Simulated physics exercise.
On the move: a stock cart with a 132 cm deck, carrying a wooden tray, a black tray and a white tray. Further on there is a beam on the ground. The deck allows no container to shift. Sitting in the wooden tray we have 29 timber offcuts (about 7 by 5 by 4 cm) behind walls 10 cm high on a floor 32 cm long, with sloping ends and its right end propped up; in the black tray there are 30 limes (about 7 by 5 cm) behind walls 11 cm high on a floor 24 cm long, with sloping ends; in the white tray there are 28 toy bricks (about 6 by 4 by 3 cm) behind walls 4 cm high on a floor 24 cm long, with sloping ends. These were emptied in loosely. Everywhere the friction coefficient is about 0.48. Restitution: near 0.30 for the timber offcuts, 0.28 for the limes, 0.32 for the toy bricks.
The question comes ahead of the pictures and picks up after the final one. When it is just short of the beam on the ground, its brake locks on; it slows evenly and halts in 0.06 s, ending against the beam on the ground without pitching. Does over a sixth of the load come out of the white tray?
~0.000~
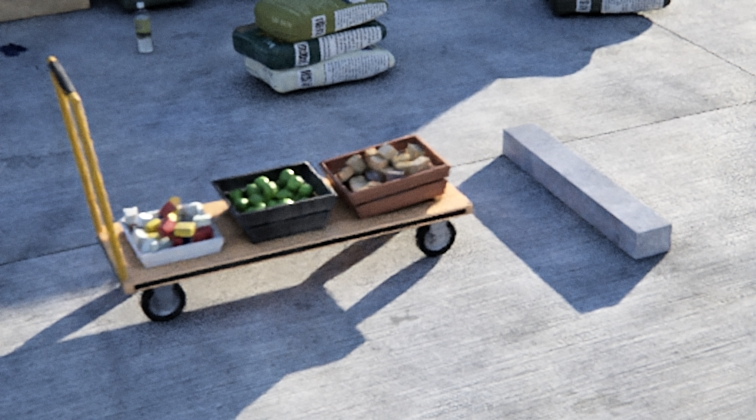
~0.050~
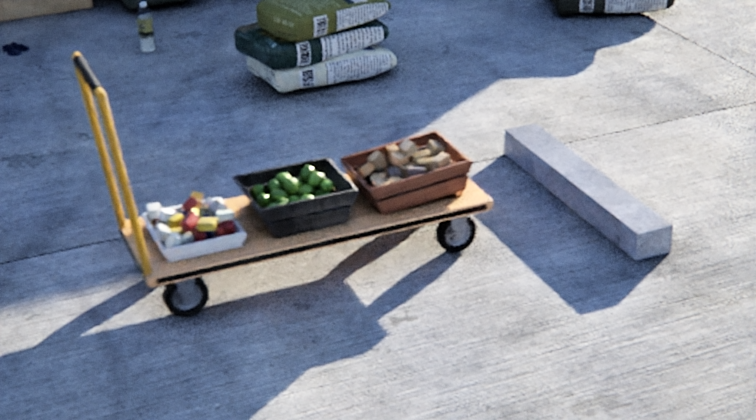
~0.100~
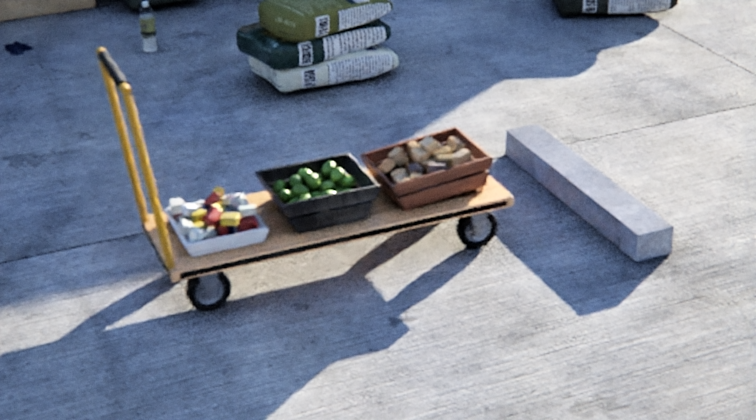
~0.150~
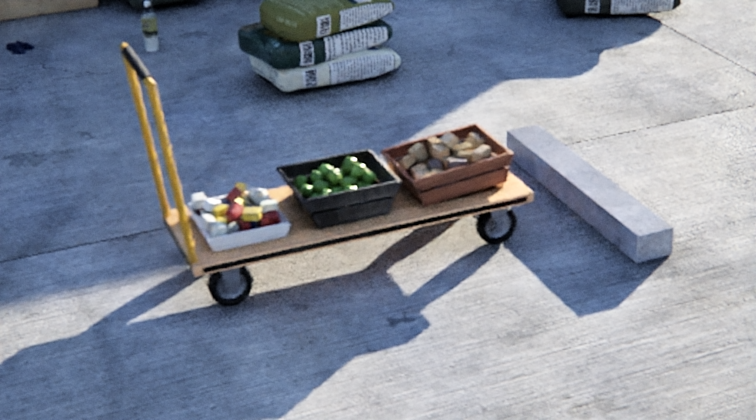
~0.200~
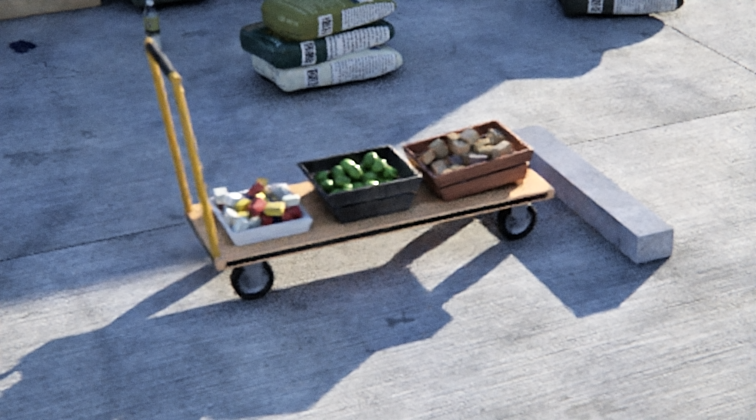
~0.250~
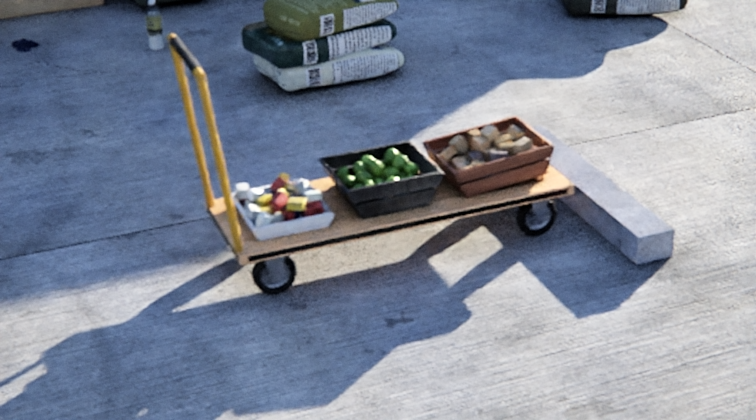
Yes.
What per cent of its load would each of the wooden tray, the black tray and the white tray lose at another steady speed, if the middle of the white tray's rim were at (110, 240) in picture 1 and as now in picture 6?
Under that change it'd be wooden tray at 0, black tray at 0 and white tray at 50 percent.
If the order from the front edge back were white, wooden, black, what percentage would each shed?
Wooden tray 0 %, black tray 0 %, white tray 30 %.
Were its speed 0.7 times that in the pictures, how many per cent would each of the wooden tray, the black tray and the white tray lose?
Wooden tray 0, black tray 0, white tray 0 per cent.
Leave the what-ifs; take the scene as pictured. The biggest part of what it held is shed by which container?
It's the white tray.
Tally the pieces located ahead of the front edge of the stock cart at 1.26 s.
About 1.
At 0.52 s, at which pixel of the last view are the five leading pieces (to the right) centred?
(559, 130).
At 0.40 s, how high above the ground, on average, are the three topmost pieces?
Height, averaged: Around 38 cm.
After 0.30 s, braking starts.
After 0.40 s, wooden tray 29 in, 0 out, black tray 30 in, 0 out and white tray 27 in, 1 out.
After 0.52 s, wooden tray 28 in, 1 out, black tray 30 in, 0 out and white tray 22 in, 6 out.
After 0.75 s, wooden tray 28 in, 1 out, black tray 30 in, 0 out and white tray 20 in, 8 out.
Final count (at 1.26 s), wooden tray 28 in, 1 out, black tray 30 in, 0 out and white tray 20 in, 8 out. Asked share, 8 of 28, 29 per cent.
